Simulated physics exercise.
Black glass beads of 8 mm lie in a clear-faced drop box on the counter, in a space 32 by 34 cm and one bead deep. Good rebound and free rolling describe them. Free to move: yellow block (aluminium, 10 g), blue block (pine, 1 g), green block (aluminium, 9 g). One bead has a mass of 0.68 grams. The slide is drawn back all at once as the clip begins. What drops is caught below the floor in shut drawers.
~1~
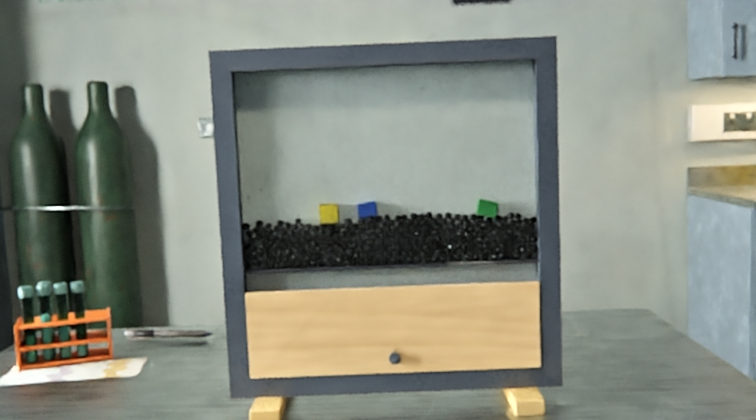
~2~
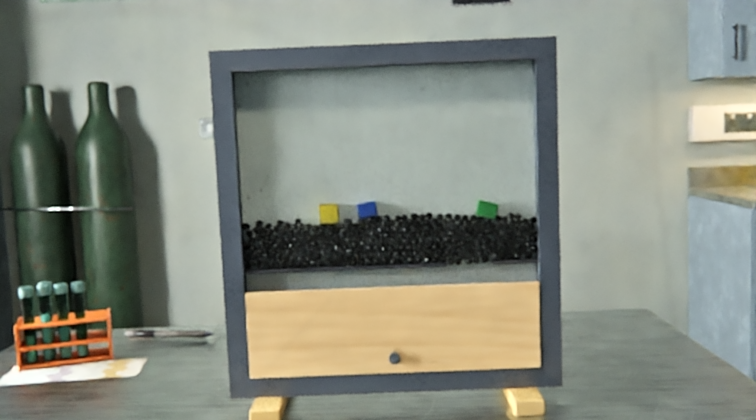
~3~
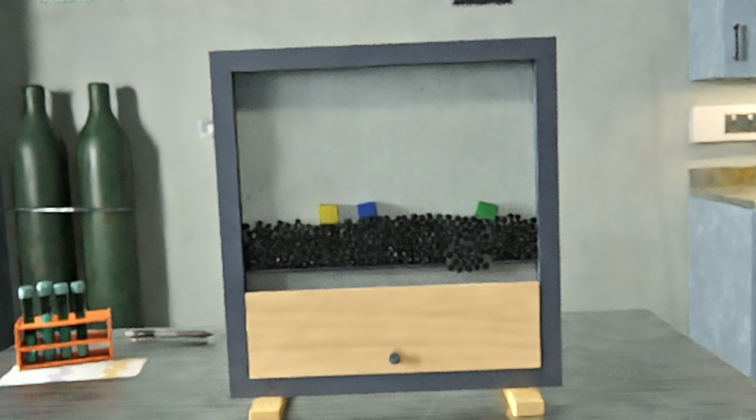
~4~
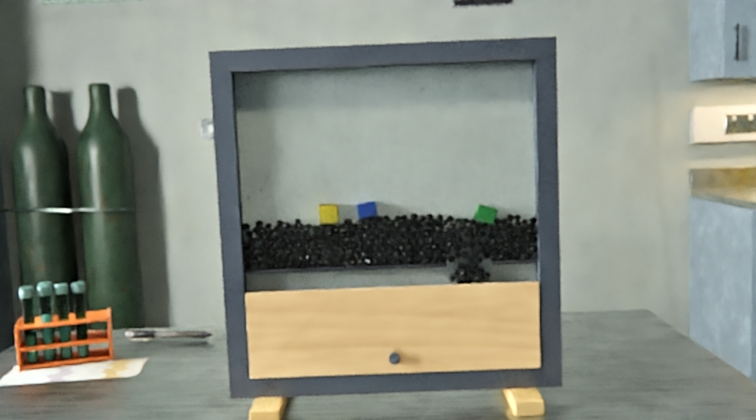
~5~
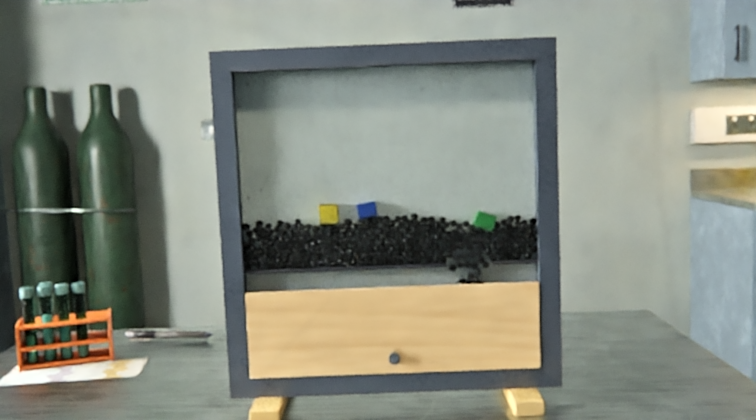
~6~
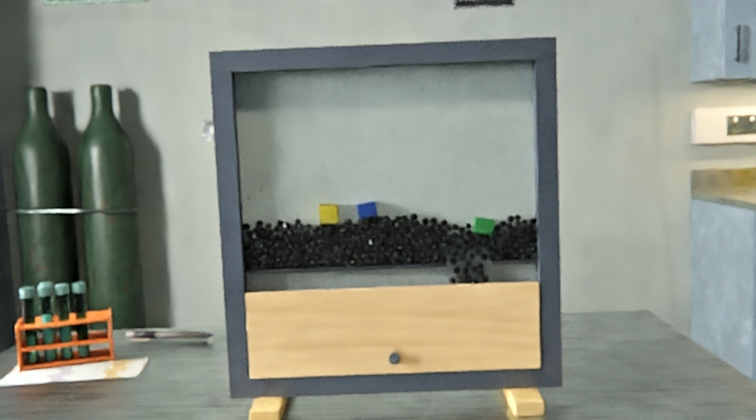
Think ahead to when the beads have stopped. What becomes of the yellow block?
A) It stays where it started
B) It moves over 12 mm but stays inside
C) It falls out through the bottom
Option B: It moves over 12 mm but stays inside.
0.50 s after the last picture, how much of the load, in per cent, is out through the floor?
Close to 40 in a hundred.
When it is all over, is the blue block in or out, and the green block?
Blue block gone, green block gone.
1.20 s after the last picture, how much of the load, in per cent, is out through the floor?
Roughly 50 percent by then.
Then, 0.15 s later than the last picture, 25 % are out; yellow block moved 0.0 cm; blue block moved 0.0 cm tilted 7°; green block below the floor.
Then, 0.50 s later than the last picture, 40 % are out; yellow block moved 0.6 cm tilted 11°; blue block moved 1.2 cm; green block below the floor.
Then, 1.20 s later than the last picture, 50 % are out; yellow block moved 3.5 cm tilted 46°; blue block below the floor; green block below the floor.
At rest 4.6 s after the last picture, 55 % are out; yellow block moved 6.0 cm tilted 84°; blue block below the floor; green block below the floor.
